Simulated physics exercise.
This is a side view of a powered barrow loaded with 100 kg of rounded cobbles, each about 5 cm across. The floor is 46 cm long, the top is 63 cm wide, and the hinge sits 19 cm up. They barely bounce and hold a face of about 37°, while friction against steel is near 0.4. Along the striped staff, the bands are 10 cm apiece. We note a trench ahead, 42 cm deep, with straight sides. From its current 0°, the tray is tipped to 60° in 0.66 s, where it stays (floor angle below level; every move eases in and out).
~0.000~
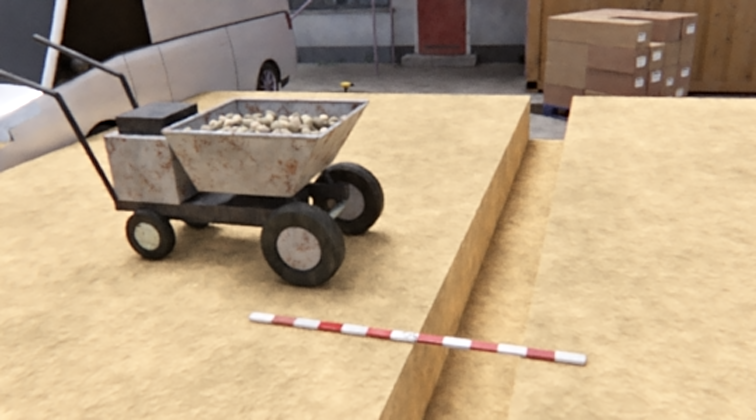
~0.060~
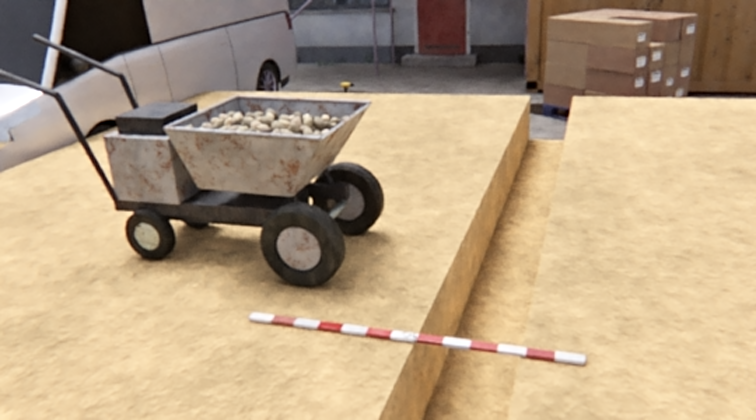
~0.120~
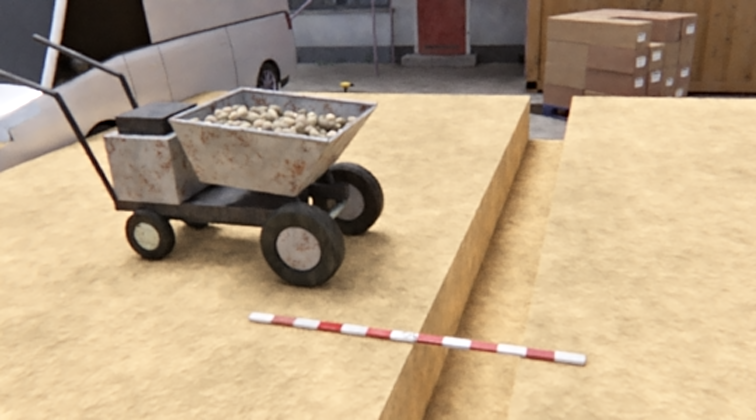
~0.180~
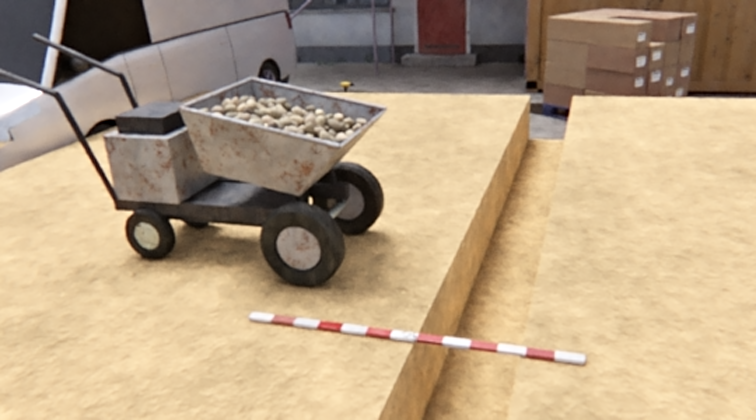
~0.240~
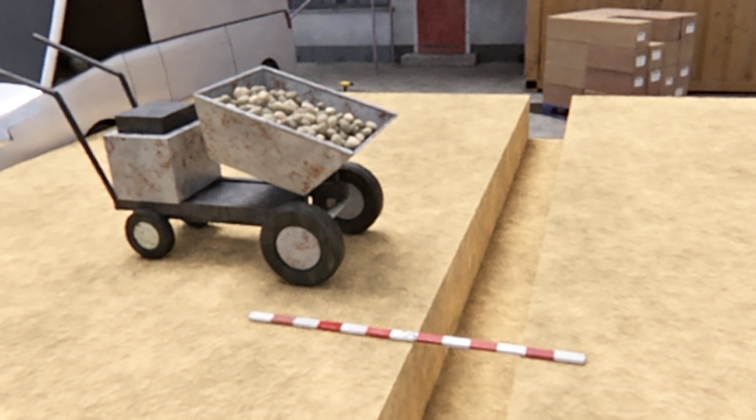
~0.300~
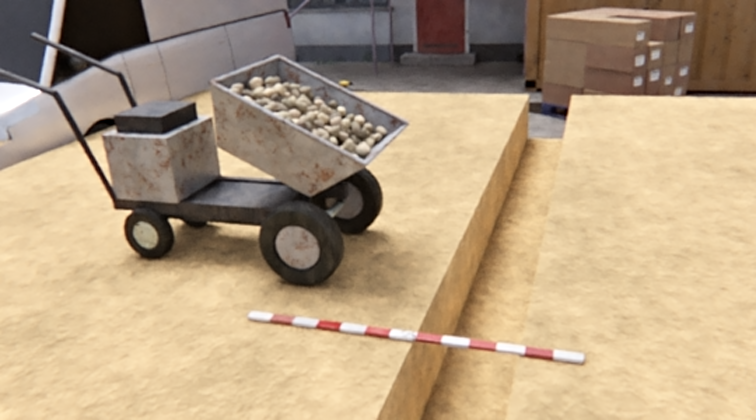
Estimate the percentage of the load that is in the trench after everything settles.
Roughly 56 per cent of the load.
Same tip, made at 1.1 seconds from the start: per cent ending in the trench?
In that case, around 50%.
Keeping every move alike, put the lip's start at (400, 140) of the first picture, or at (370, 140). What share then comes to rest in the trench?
Estimates: 20 % then 35 %.
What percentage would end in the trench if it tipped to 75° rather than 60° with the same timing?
Then close to 100 per cent.
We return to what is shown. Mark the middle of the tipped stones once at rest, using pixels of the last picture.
At about pixel (497, 347) in the last view.
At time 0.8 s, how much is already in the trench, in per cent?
By that point it's something like 5 in a hundred.
After 0.5 s the floor is at 51°; 100 % in the tray; the foremost stones are at (394, 179).
After 0.8 s the floor is at 60°; 91 % in the tray, 2 % short of the trench, 7 % in the trench; the foremost stones are at (477, 244).
After 1.1 s the floor is at 60°; 54 % in the tray, 2 % short of the trench, 41 % in the trench, 2 % past the trench; the foremost stones are at (584, 285).
After 3.1 s the floor is at 60°; 41 % in the tray, 1 % short of the trench, 56 % in the trench, 2 % past the trench; the foremost stones are at (698, 304).
